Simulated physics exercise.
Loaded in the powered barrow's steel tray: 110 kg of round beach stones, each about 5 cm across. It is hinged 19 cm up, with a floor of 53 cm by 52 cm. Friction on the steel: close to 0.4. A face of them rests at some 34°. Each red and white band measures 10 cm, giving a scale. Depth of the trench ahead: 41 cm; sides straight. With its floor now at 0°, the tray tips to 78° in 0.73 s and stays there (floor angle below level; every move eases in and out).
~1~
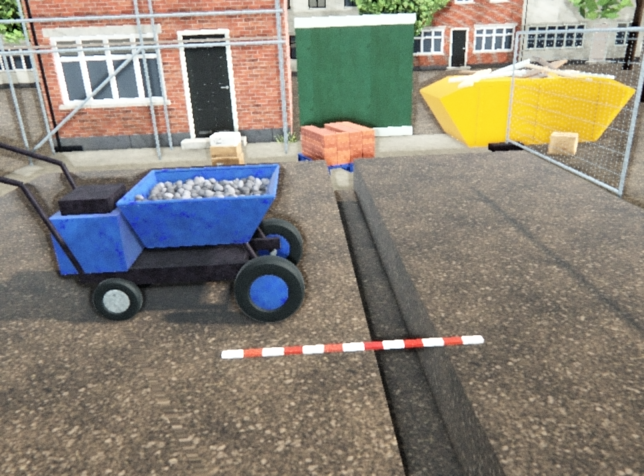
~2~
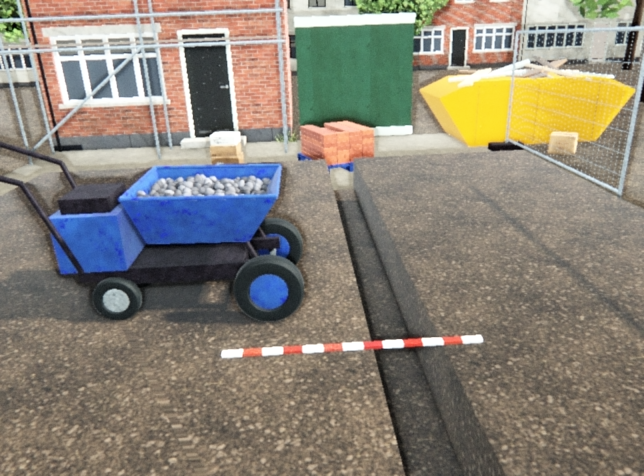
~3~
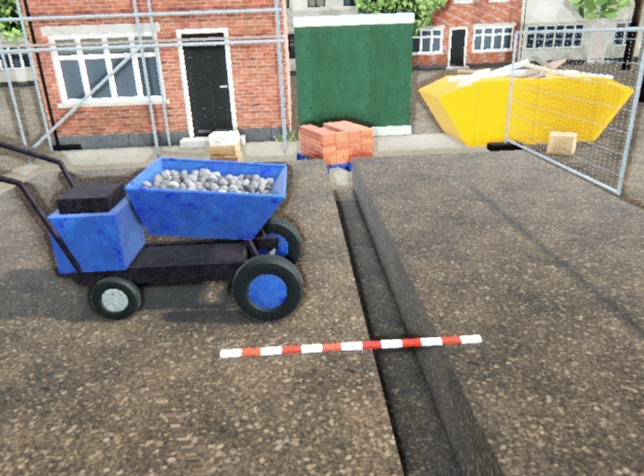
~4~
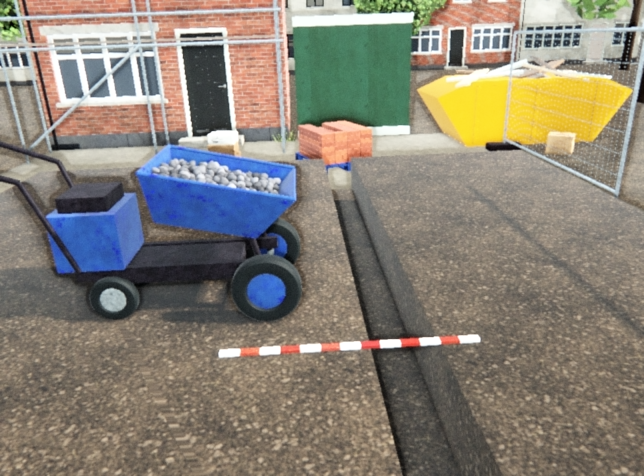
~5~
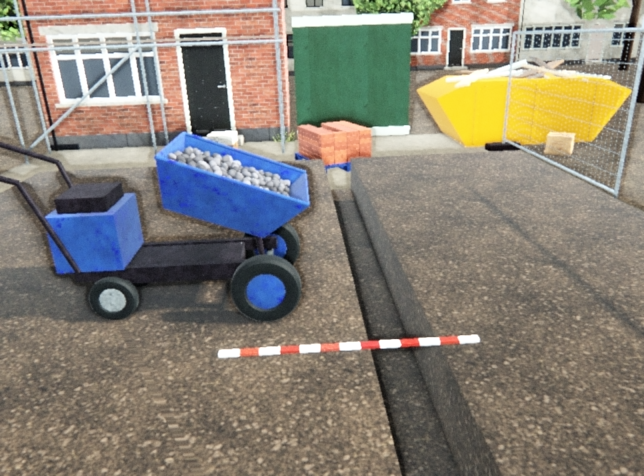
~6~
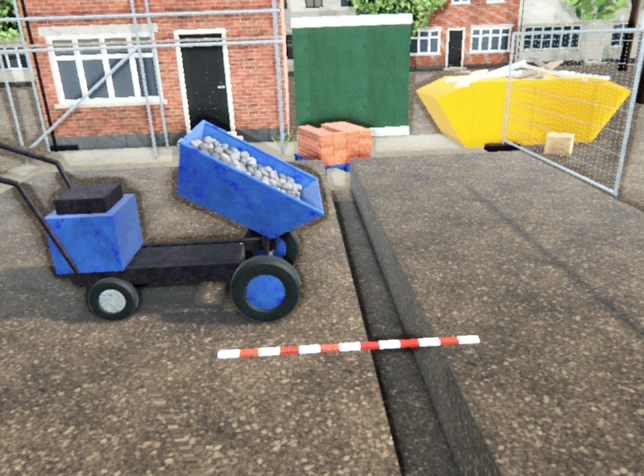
A blue powered barrow loaded with grey stones stood left of a narrow trench, and its tray slowly tilted, the back rising and the front edge swinging right and down, while the stones stayed inside.
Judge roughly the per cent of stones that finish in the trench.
An estimated 66 per cent finish in the trench.
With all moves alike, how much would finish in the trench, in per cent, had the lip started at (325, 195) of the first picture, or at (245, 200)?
About 10 and 95 per cent.
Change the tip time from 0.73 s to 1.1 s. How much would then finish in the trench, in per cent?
Estimate: About 80 %.
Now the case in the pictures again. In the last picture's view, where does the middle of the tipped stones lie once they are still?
Look at roughly (399, 330).
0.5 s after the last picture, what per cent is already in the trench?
I'd put it near 45 per cent.
Then, 0.2 s after the last picture the floor is at 66°, 100 % in the tray; the foremost stones are at (354, 231).
Then, 0.5 s after the last picture the floor is at 78°, 41 % in the tray, 45 % in the trench, 13 % past the trench; the foremost stones are at (443, 286).
Then, 0.9 s after the last picture the floor is at 78°, 5 % in the tray, 60 % in the trench, 35 % past the trench; the foremost stones are at (563, 270).
Then, 2.8 s after the last picture the floor is at 78°, 0 % in the tray, 66 % in the trench, 34 % past the trench; the foremost stones are past the picture's edge.
